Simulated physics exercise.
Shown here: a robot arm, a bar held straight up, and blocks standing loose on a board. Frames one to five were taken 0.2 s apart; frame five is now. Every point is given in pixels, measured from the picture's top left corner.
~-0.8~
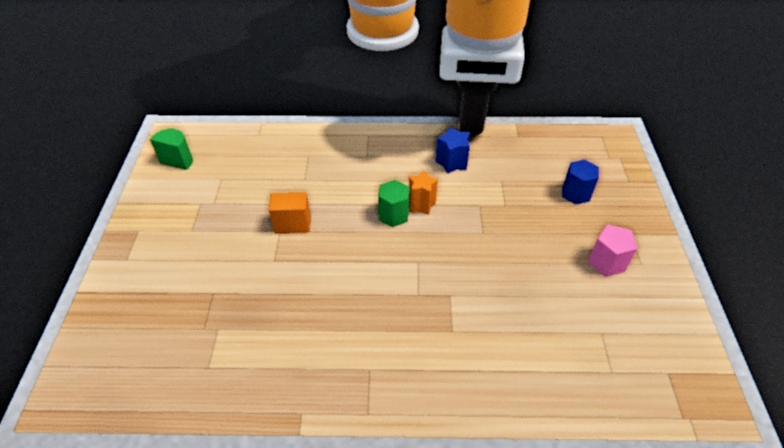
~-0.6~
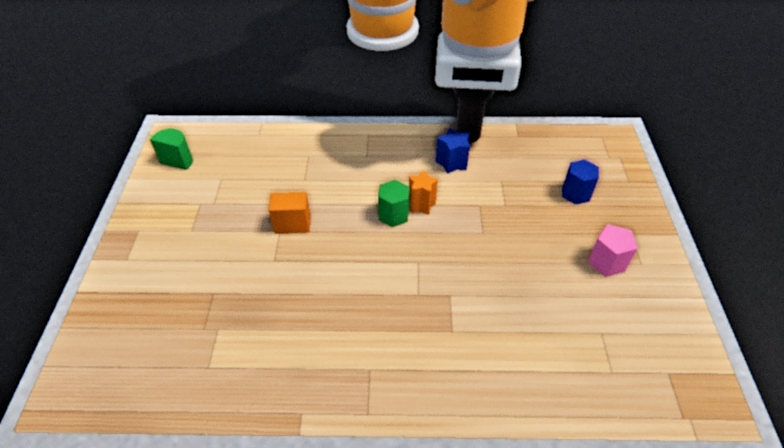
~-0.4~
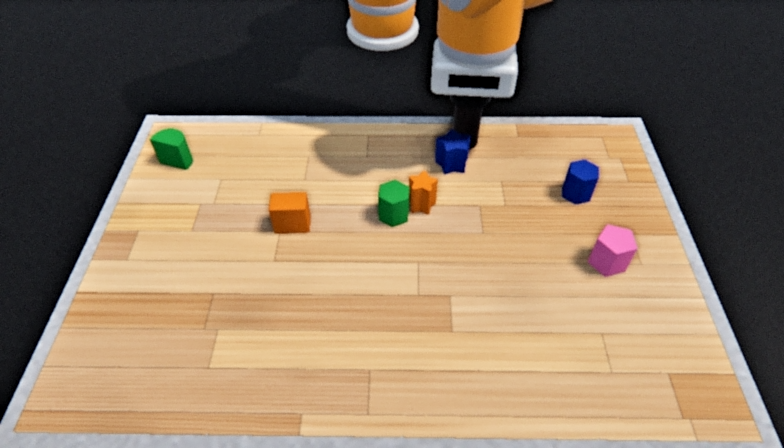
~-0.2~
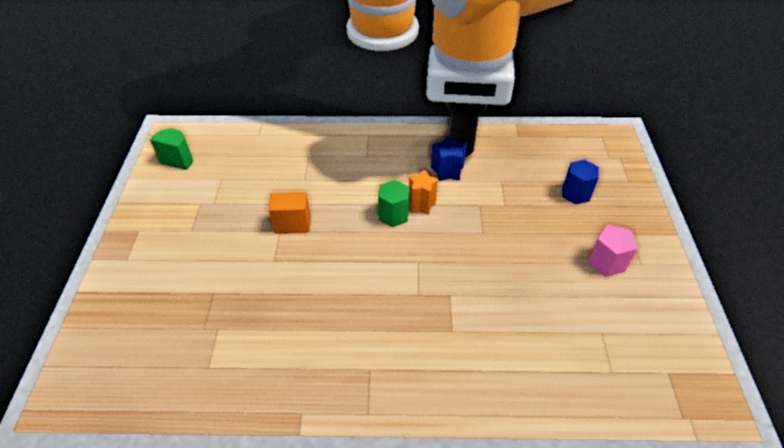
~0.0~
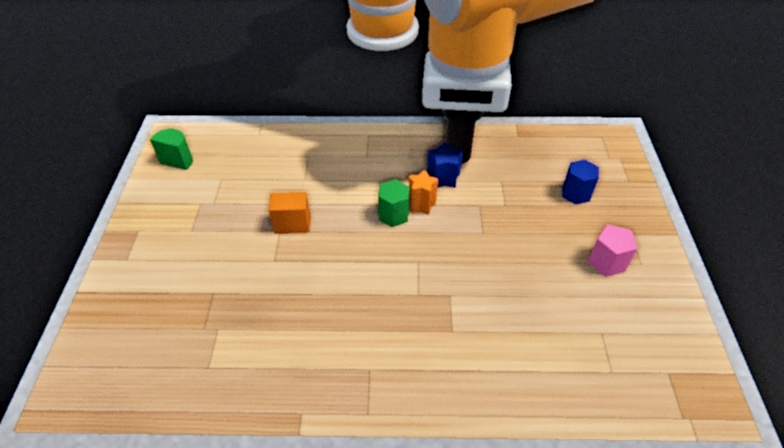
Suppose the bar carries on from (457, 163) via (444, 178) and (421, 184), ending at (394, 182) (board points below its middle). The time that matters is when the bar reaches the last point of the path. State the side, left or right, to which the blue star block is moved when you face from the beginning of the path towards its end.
Taking start-to-end as forward, the block's sideways shift goes to the left.
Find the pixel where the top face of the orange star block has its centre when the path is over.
The spot you're after is about (412, 198) in the image.
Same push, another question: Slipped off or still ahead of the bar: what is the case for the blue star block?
I'm fairly sure the blue star block slides away from the front of the bar at some point.
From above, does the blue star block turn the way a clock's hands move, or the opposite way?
Viewed from above, counterclockwise.
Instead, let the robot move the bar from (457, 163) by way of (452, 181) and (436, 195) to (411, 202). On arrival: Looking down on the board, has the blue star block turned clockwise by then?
I expect not.
The first path, step by step. Halfway along, bar (434, 176); green hexagonal block (385, 196), turned 25° clockwise; orange star block (413, 195); blue star block (427, 177), turned 15° anticlockwise.
At the end, bar (394, 175); green hexagonal block (384, 197), turned 30° clockwise; orange star block (412, 198); blue star block (423, 179), turned 40° anticlockwise.
